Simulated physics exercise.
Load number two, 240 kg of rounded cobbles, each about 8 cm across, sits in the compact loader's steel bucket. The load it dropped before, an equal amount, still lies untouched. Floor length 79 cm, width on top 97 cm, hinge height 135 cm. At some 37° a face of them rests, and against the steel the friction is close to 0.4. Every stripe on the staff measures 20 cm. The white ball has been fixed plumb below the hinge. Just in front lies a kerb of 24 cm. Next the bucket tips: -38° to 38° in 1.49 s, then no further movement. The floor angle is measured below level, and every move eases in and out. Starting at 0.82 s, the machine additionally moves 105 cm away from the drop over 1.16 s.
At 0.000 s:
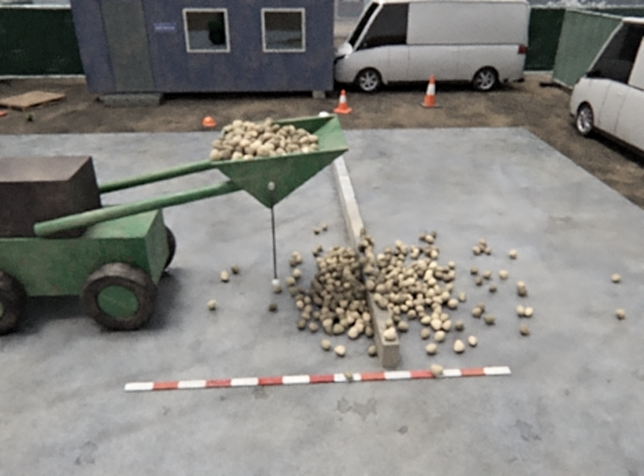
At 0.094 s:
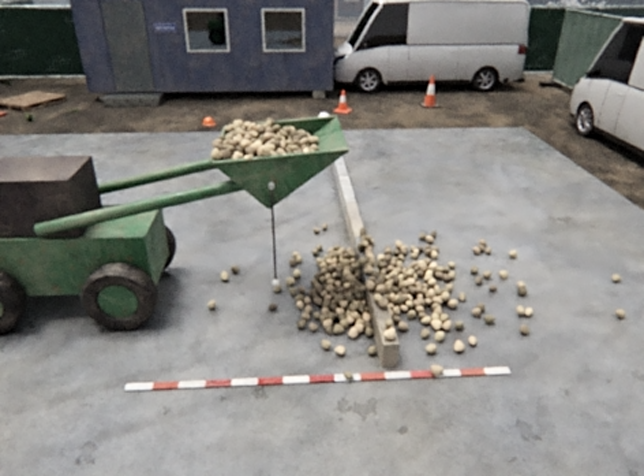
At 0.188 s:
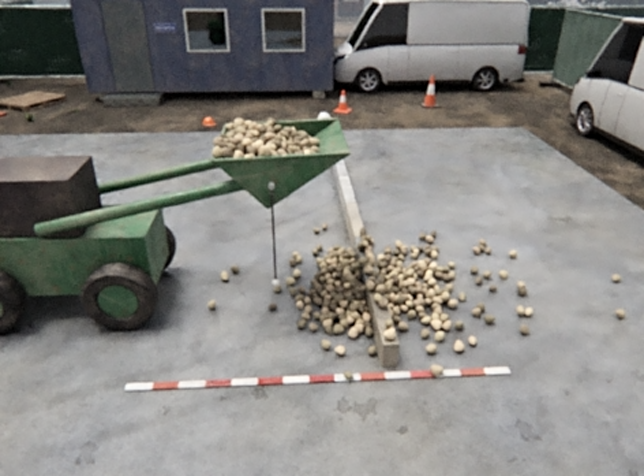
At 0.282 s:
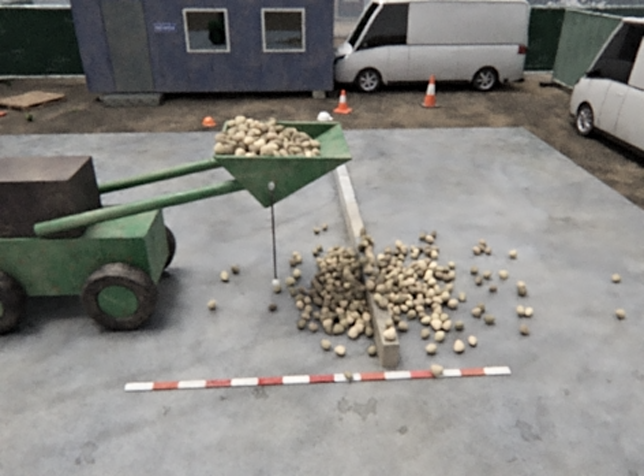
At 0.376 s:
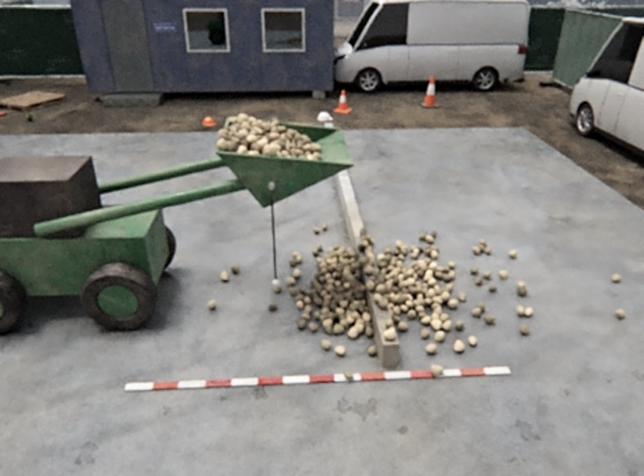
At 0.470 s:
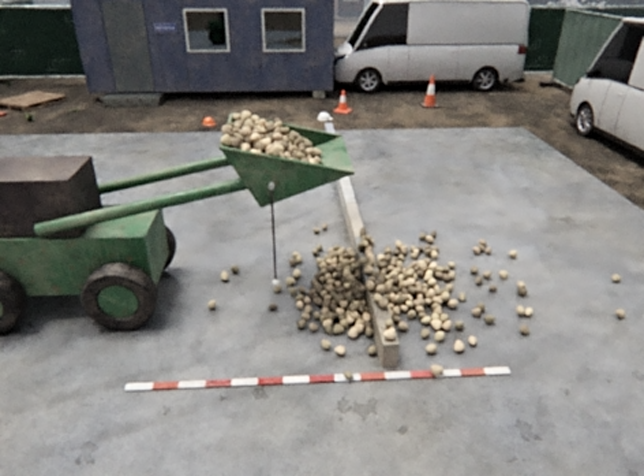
A green loader stands at the left of a grey concrete yard, seen from above by a still camera, with its raised bucket full of pale, rounded stones. Beyond it are a blue cabin, white vans and orange cones, while a similar heap lies across a low kerb behind a red-and-white staff. The bucket slowly tilts its front edge downward, and the stones shift slightly inside it.
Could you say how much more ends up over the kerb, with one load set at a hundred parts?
I'd put it at 0 parts in every hundred.
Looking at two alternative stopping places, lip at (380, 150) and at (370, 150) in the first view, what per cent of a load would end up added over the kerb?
Around 5 percent, then around 0 percent.
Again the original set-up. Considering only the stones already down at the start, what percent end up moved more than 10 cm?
Roughly 5 % of them.
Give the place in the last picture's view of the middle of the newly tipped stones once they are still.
In the last view, somewhere near (300, 285).
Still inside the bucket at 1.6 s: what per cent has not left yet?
Close to 10 in a hundred.
After 1.1 s the floor is at 26°; in per cent of one load, 91 in the bucket, 61 on this side of the kerb, 48 over the kerb; the foremost stones are at (531, 272).
After 1.6 s the floor is at 38°; in per cent of one load, 8 in the bucket, 145 on this side of the kerb, 48 over the kerb; the foremost stones are at (531, 272).
After 2.4 s the floor is at 38°; in per cent of one load, 0 in the bucket, 153 on this side of the kerb, 48 over the kerb; the foremost stones are at (531, 272).
After 5.0 s the floor is at 38°; in per cent of one load, 0 in the bucket, 153 on this side of the kerb, 48 over the kerb; the foremost stones are at (531, 272). Net gain over the kerb, 0.
